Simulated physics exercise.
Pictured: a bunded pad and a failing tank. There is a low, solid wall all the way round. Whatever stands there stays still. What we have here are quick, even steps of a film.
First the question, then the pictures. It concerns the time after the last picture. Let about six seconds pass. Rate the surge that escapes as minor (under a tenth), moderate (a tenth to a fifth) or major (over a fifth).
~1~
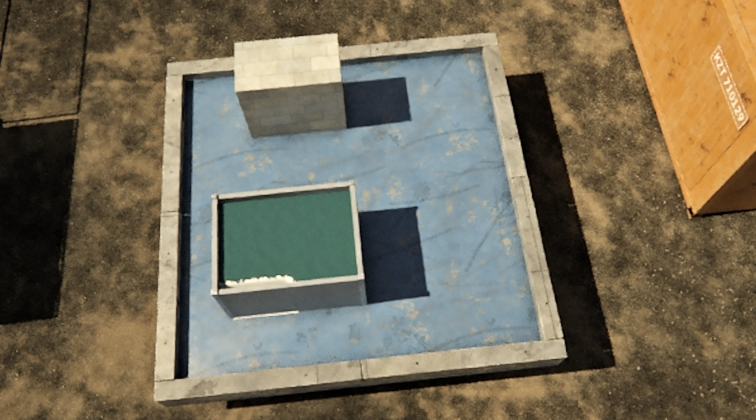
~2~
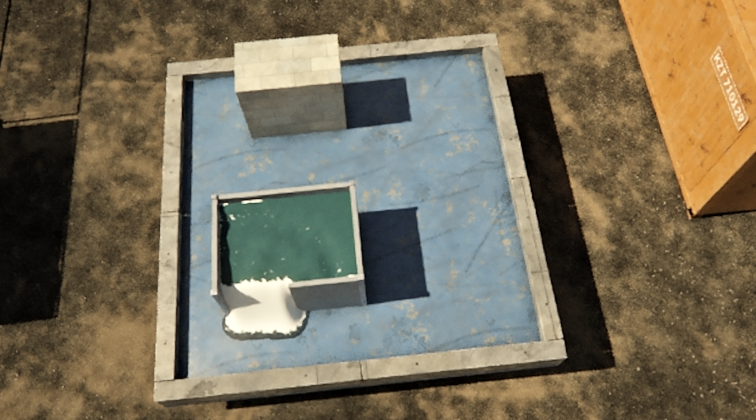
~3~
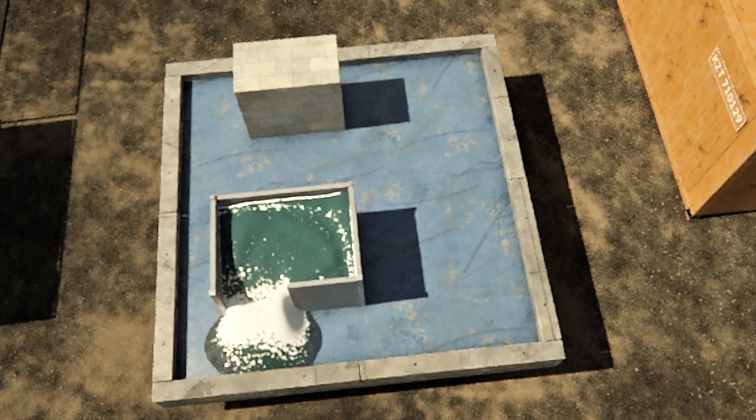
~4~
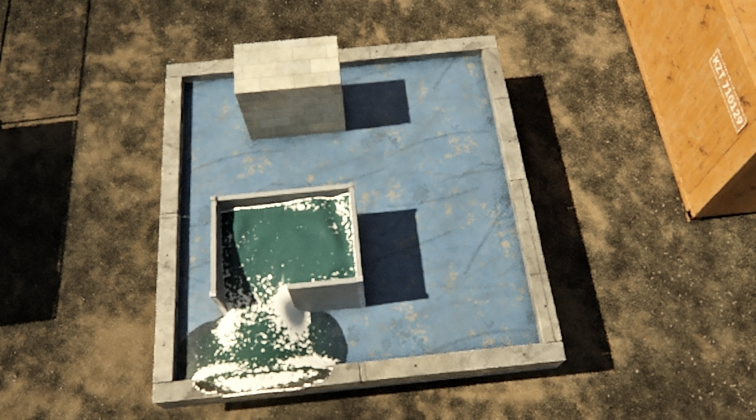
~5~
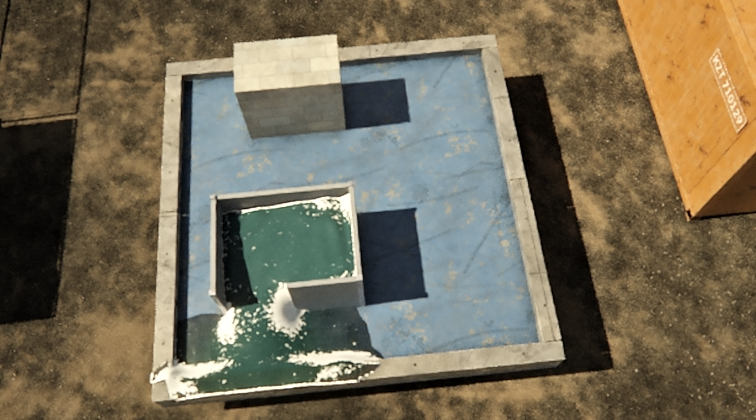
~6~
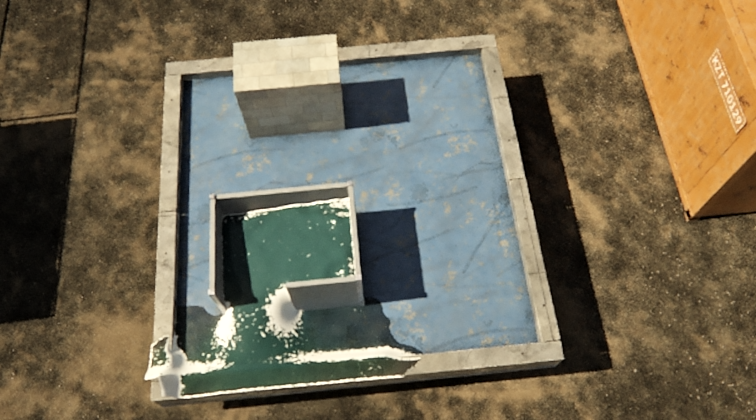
It is a major surge.
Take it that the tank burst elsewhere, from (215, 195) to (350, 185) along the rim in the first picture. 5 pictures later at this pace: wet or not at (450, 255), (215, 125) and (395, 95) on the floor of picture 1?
First point bare, second point swamped, third point swamped.
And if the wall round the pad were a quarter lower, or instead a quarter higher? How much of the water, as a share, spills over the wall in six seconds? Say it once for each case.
The first case gives 58%, the second gives 38%.
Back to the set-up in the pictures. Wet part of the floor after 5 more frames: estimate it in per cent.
It comes out near 25 percent.
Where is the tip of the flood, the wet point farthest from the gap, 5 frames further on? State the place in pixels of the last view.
Near (532, 345).
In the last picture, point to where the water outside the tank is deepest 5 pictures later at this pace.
Somewhere near (176, 381).
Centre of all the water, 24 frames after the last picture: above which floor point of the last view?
At roughly (311, 263).
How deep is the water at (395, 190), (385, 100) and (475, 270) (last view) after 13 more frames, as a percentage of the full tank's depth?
The three come to near 0, 0 and 2 per cent respectively.
A moment on, water covers 20 % of the floor; the low wall has let 15 % over.
Next, water covers 25 % of the floor; the low wall has let 23 % over.
Then, water covers 40 % of the floor; the low wall has let 40 % over.
Later, water covers 60 % of the floor; the low wall has let 44 % over.
In the end, water covers 70 % of the floor; the low wall has let 45 % over.
